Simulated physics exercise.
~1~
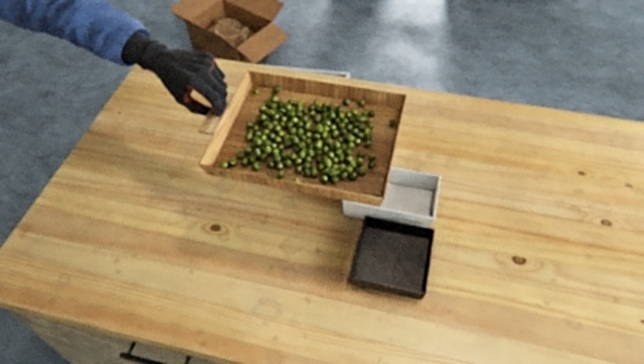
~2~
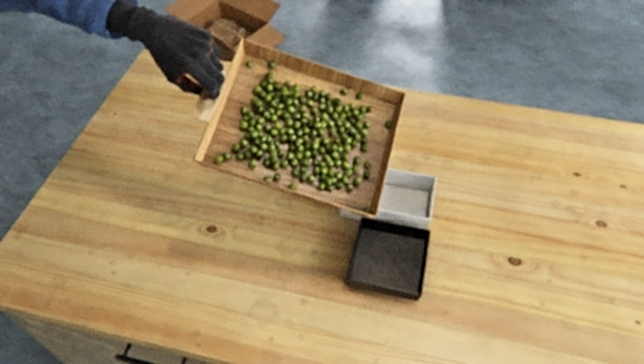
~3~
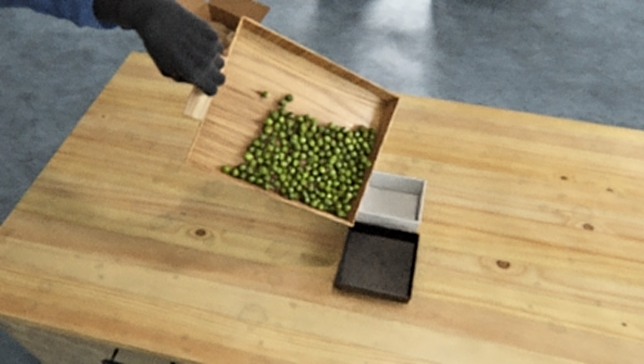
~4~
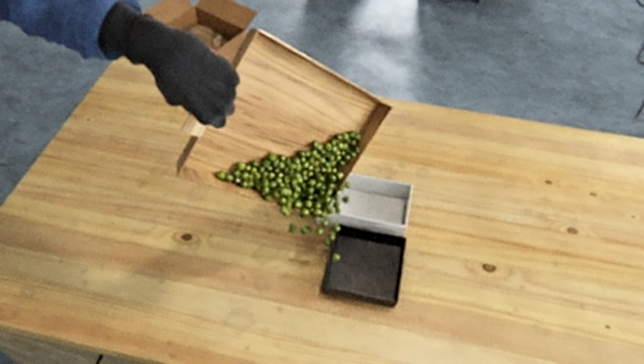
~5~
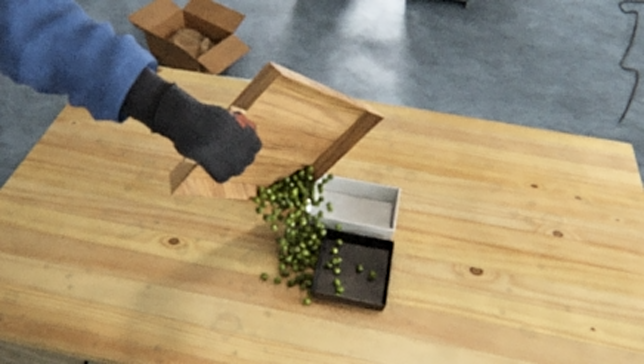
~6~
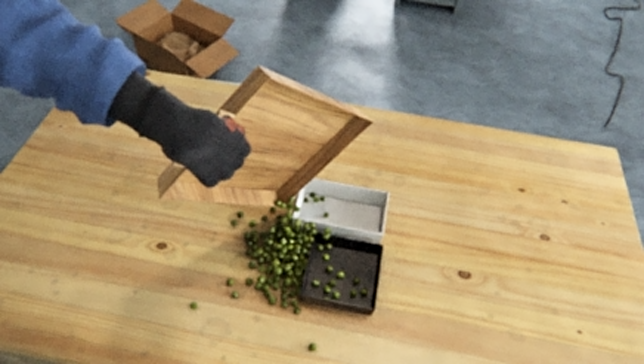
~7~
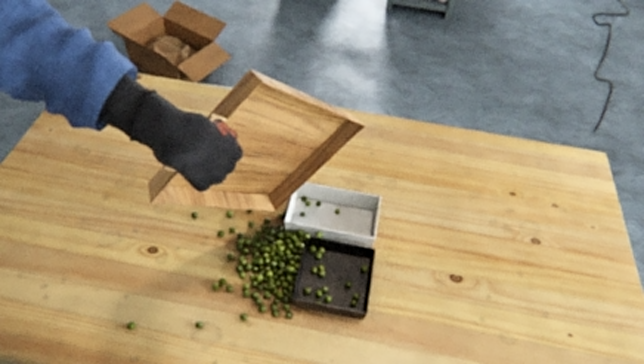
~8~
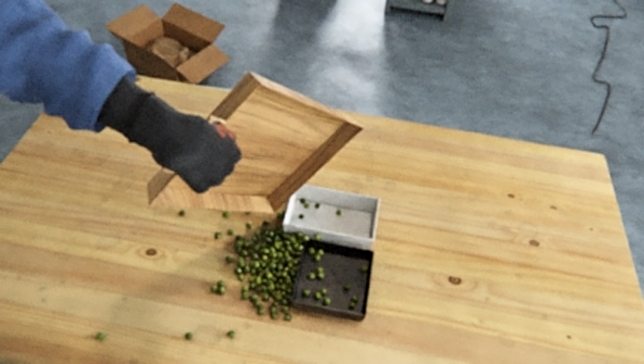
Small green olives sliding from a wooden tray tipped by a gloved hand, mostly piling on the table beside black and white tins.
